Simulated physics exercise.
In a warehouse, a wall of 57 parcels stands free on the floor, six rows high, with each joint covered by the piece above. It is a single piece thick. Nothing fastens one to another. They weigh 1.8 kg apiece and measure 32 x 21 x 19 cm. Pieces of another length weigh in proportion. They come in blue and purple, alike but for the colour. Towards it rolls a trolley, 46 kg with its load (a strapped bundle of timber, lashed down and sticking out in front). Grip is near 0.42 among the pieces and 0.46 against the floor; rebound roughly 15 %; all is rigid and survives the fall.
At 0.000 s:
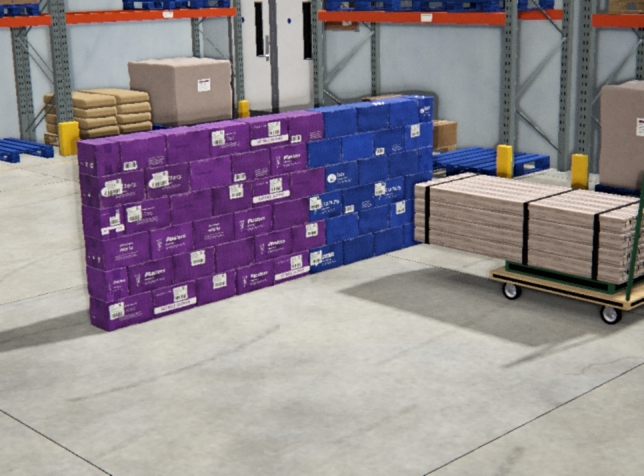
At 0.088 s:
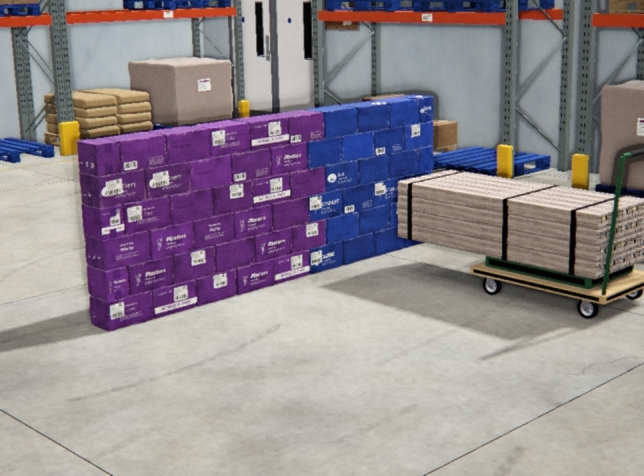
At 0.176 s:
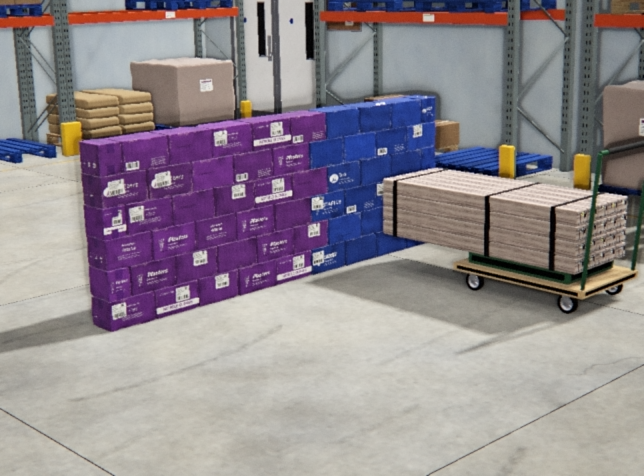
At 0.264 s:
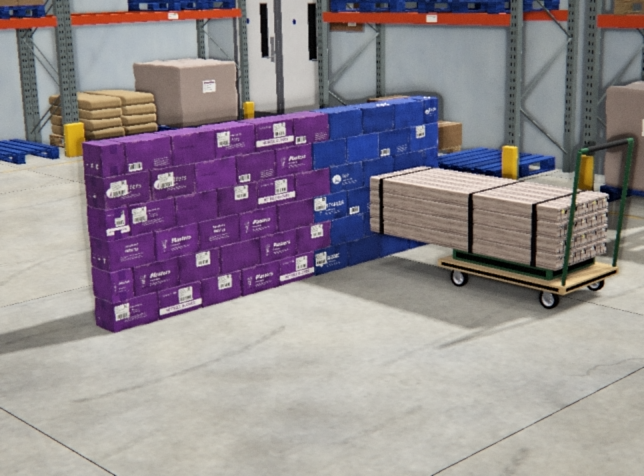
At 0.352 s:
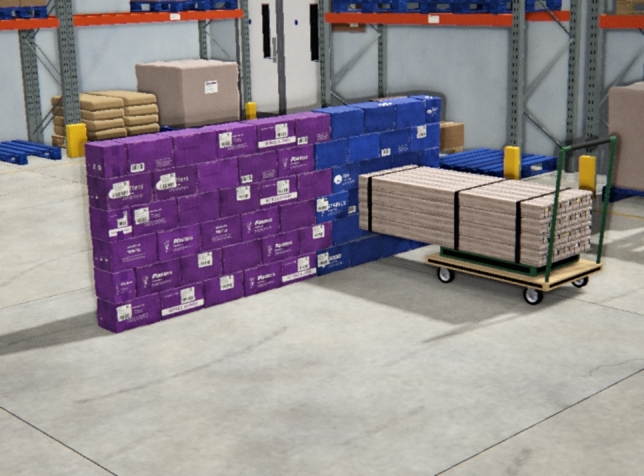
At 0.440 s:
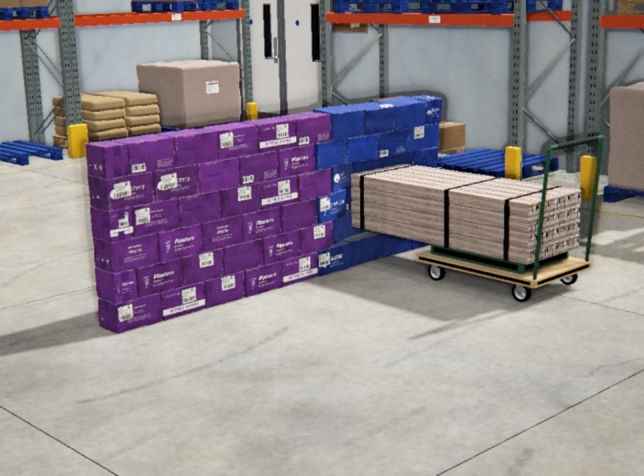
A trolley loaded with long, strapped bundles rolled leftward across the warehouse floor toward a wall of purple and blue boxes, and its overhanging load pushed into the blue end, shifting some boxes slightly.
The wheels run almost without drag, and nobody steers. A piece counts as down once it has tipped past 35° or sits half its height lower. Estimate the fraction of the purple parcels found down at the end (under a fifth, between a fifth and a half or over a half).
The part is under a fifth.
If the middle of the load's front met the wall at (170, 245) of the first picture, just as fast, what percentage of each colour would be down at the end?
In that case purple 60, blue 0 per cent.
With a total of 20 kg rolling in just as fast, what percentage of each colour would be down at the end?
Then purple 0, blue 0 per cent.
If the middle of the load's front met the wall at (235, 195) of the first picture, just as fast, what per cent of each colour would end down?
In that case purple 40, blue 0 per cent.
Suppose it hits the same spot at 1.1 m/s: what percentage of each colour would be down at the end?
Then purple 10, blue 80 per cent.
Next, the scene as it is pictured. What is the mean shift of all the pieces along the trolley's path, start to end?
About 35 cm.
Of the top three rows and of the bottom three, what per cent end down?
From the top 60, from the bottom 30 per cent.
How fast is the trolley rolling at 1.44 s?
Roughly 0.1 m/s.
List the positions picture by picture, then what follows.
In the first picture (each place is the centre of the face we see best; the camera pans a little), load (421, 203) 57 cm short of the wall; top purple parcel (307, 129); top blue parcel (427, 110); all as stacked.
The second picture shows load (404, 199) 41 cm short of the wall; top purple parcel (307, 128).
The third picture shows load (389, 197) 25 cm short of the wall; top purple parcel (309, 129).
The fourth picture shows load (375, 195) 9 cm short of the wall; top purple parcel (312, 130).
The fifth picture shows load (364, 192) 47 mm into the wall's line; top purple parcel (314, 130); 9 have shifted.
The sixth picture shows load (356, 191) 14 cm into the wall's line; top purple parcel (314, 130); top blue parcel (434, 112) tilted 3°; steepest lean 6°, the parcel at (363, 149); 19 have shifted.
By 0.90 s, load 46 cm past the wall's line, still rolling; none of the 33 purple parcels down (5 of 57 in all colours); top purple parcel tilted 12°; top blue parcel tilted 16°.
By 1.44 s, load 57 cm past the wall's line, still rolling; 4 of the 33 purple parcels down (24 of 57 in all colours); top purple parcel tilted 54°, 61 cm lower; top blue parcel on its side.
When it is over (2.9 s), load 25 cm past the wall's line, still rolling; 4 of the 33 purple parcels down (24 of 57 in all colours); top purple parcel upside down; top blue parcel on its side. That is 12 per cent. In pixels of the last frame, middles, top purple parcel near (50, 259), top blue parcel near (305, 202).
